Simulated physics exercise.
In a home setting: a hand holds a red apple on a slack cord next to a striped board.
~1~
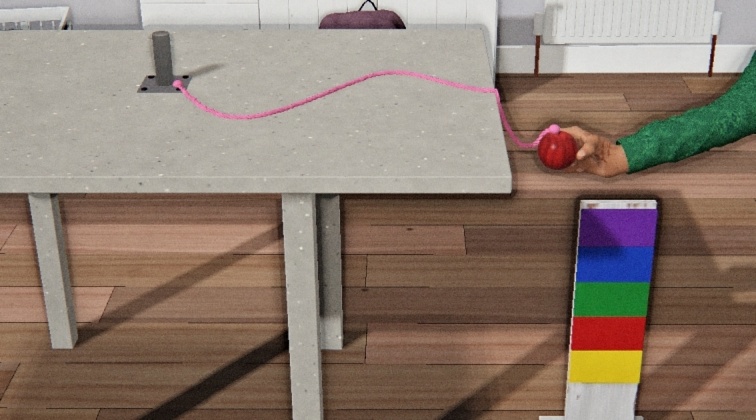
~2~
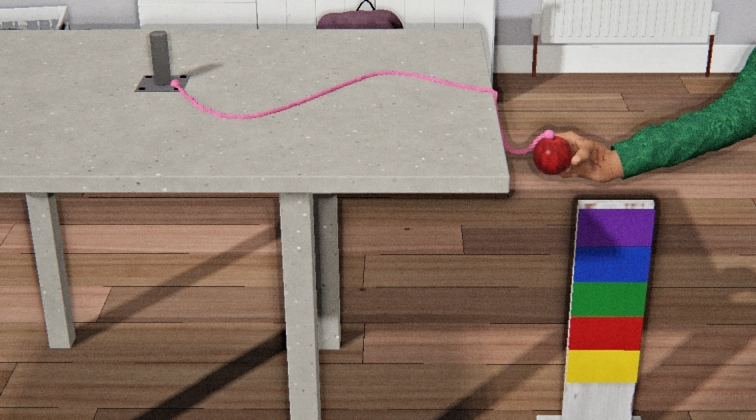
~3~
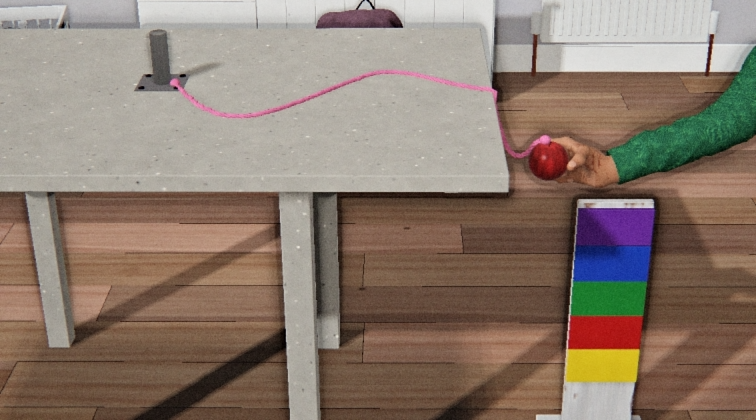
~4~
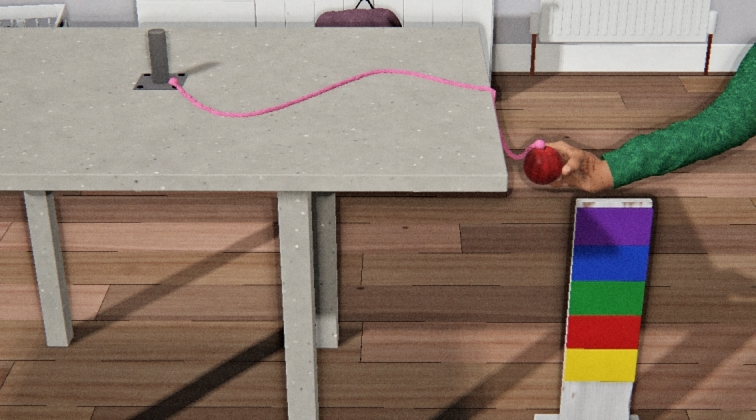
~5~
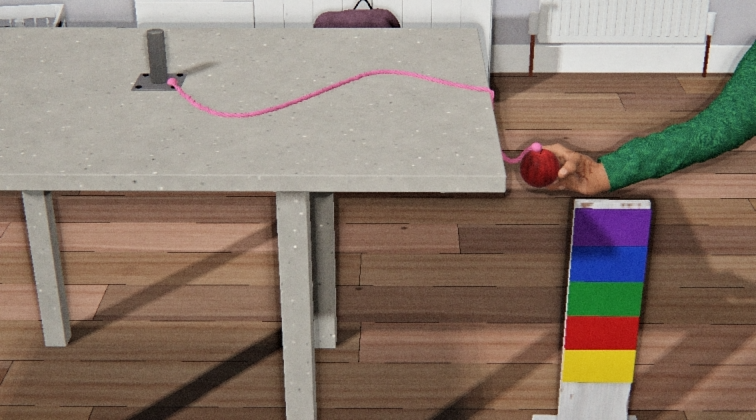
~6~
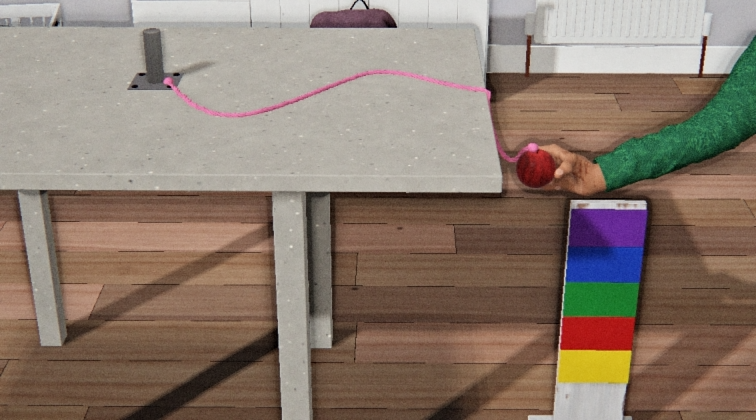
The footage shows a hand in a green sleeve holding a red apple tied to a pink cord from a post on a table, moving it slightly left and downward beside the table edge, near an upright board with coloured bands.
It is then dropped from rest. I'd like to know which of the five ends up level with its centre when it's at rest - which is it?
It's red.
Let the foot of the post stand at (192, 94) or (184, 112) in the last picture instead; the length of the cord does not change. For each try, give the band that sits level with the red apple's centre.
Answer, in order: Yellow, yellow.
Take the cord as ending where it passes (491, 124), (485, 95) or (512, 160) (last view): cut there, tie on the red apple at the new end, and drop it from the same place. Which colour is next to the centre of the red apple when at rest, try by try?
Each try in turn: Blue; purple; green.
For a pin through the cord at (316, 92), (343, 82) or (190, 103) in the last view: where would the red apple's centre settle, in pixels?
Try one gives (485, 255), try two (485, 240), and try three (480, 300).
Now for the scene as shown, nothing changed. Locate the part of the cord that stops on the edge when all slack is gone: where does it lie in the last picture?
About (392, 73).
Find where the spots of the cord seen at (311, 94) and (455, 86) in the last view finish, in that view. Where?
About (383, 97), and the other about (486, 183).
Early on, apple near (470, 307); level with green.
Midway, apple near (481, 332); level with red.
Finally, apple near (478, 330); level with red. The red one.
